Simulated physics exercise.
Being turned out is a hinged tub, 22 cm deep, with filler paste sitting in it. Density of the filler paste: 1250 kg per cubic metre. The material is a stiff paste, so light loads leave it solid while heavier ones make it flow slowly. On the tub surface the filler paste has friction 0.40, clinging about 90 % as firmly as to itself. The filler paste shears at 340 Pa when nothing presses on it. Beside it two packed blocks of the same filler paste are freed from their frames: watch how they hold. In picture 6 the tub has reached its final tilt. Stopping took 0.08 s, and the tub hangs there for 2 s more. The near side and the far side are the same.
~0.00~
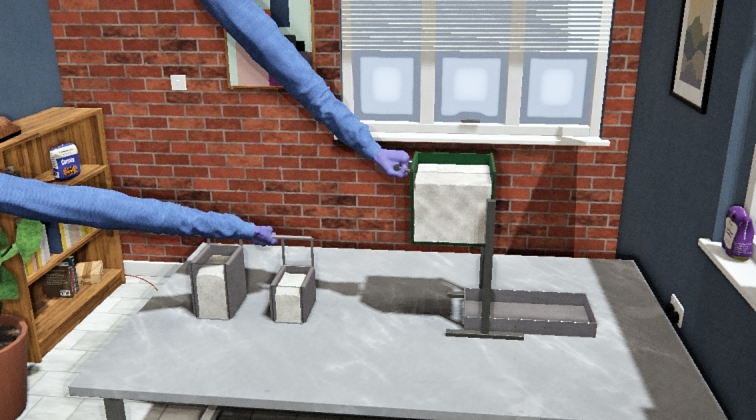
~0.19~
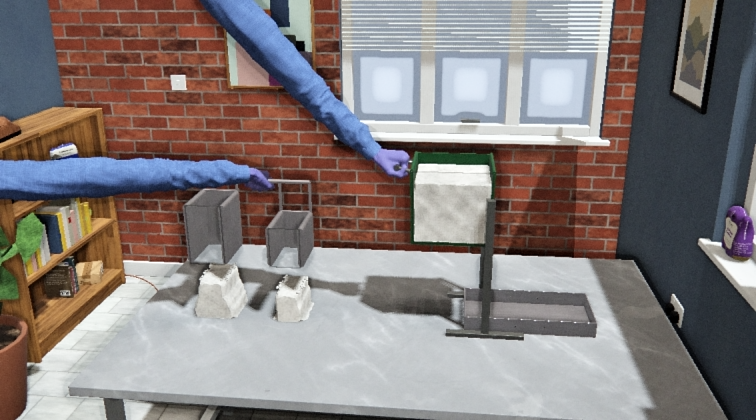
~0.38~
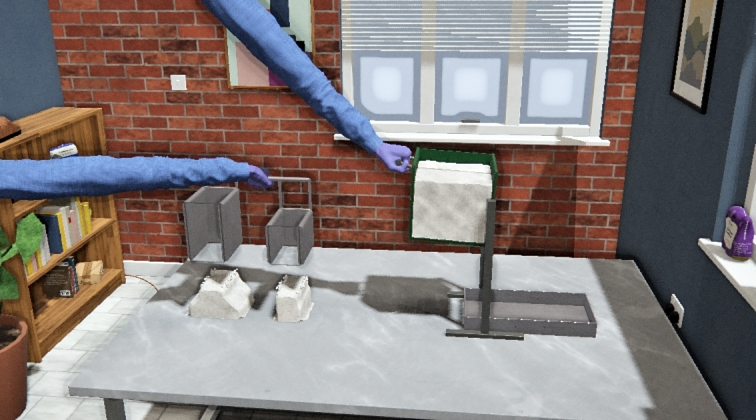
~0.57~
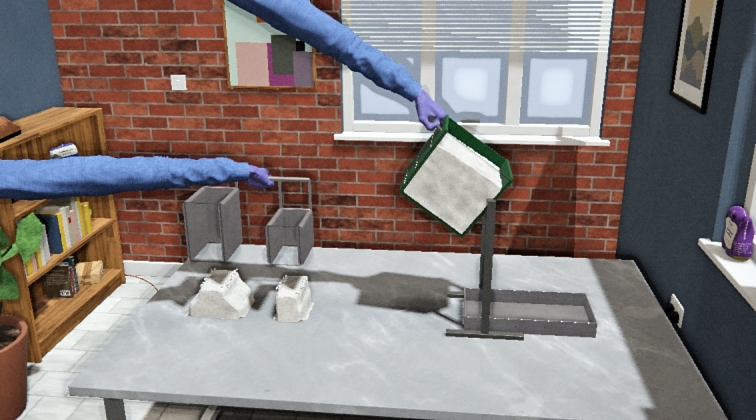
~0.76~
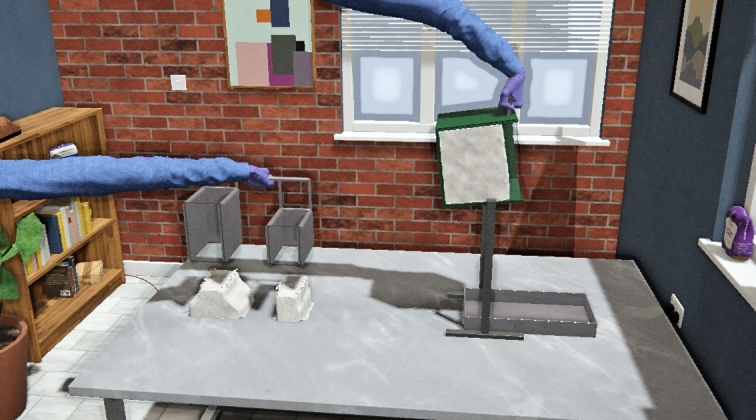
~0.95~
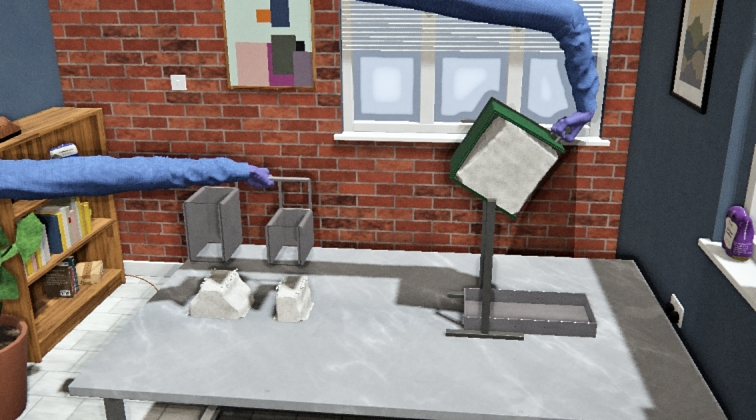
Two open-bottomed boxes are lifted by a gloved hand off two blocks of pale paste, which slump a little, the larger one more, and then sit still. Another gloved hand swings a green tub of the same paste over to the right until it is steeply tilted, the paste still inside.
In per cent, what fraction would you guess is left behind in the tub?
My guess is 0 per cent.
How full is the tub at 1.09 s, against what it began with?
Near 35 %.
After 1.09 s, the tub is at 121 degrees and holds 36 %.
After 1.26 s, the tub is at 121 degrees and holds 0 %.
After 1.43 s, the tub is at 121 degrees and holds 0 %.
After 1.60 s, the tub is at 121 degrees and holds 0 %.
After 2.95 s, the tub is at 121 degrees and holds 0 %.
